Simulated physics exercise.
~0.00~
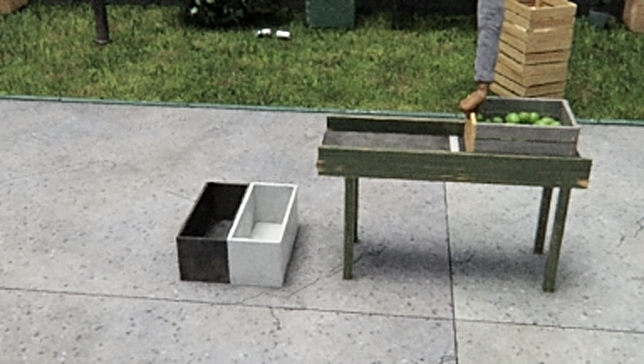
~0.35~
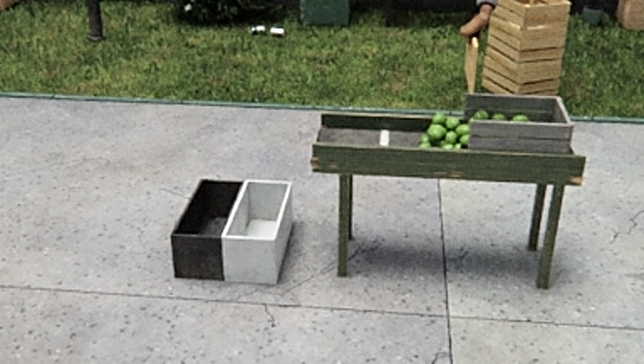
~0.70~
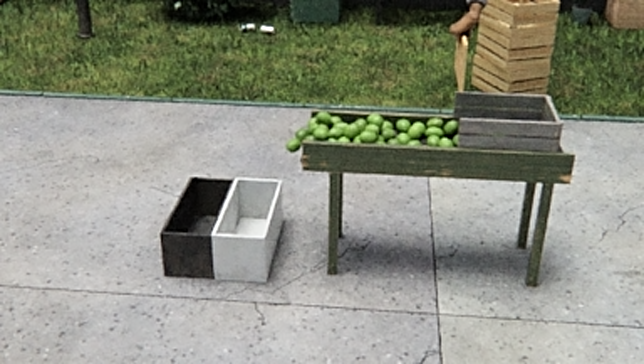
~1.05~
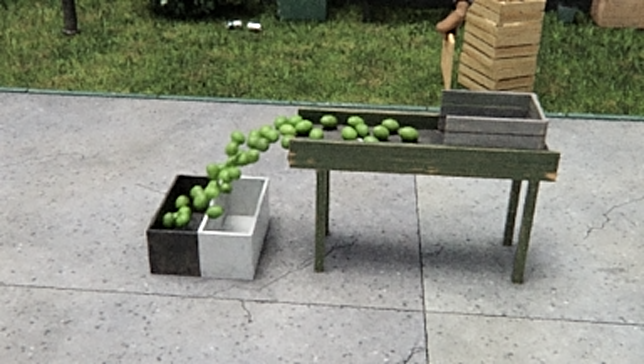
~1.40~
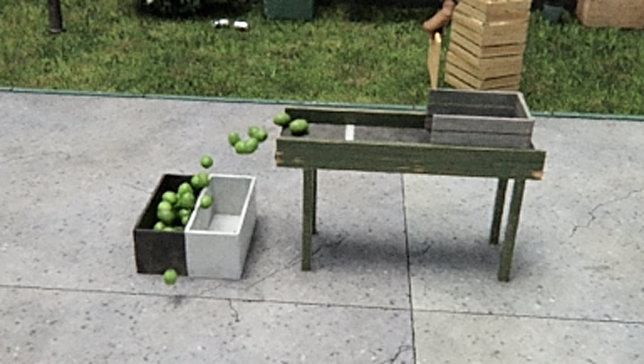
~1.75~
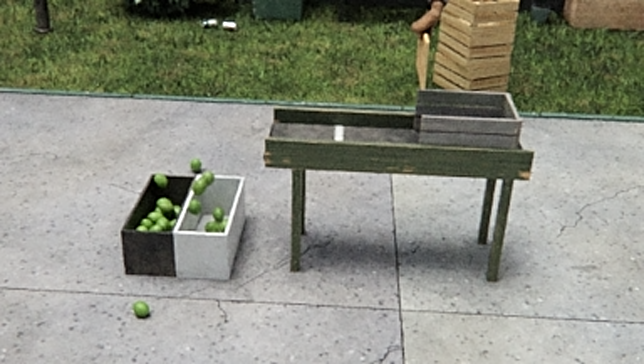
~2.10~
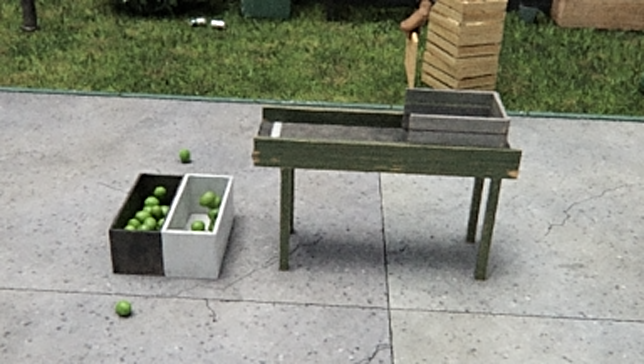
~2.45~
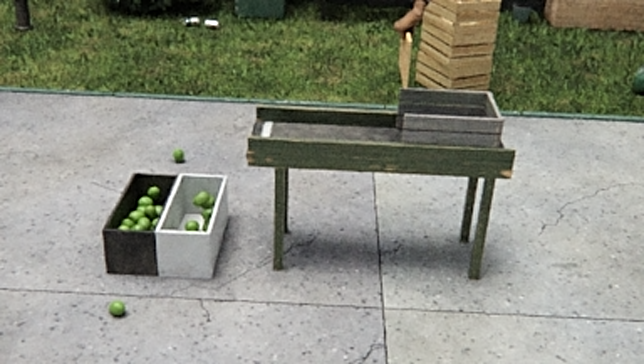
We see a gloved hand raise a wooden gate from a grey pen on a green table, letting limes travel left along the belt and spill off its end, most landing in a black box, some in a white bin, and two on the ground.
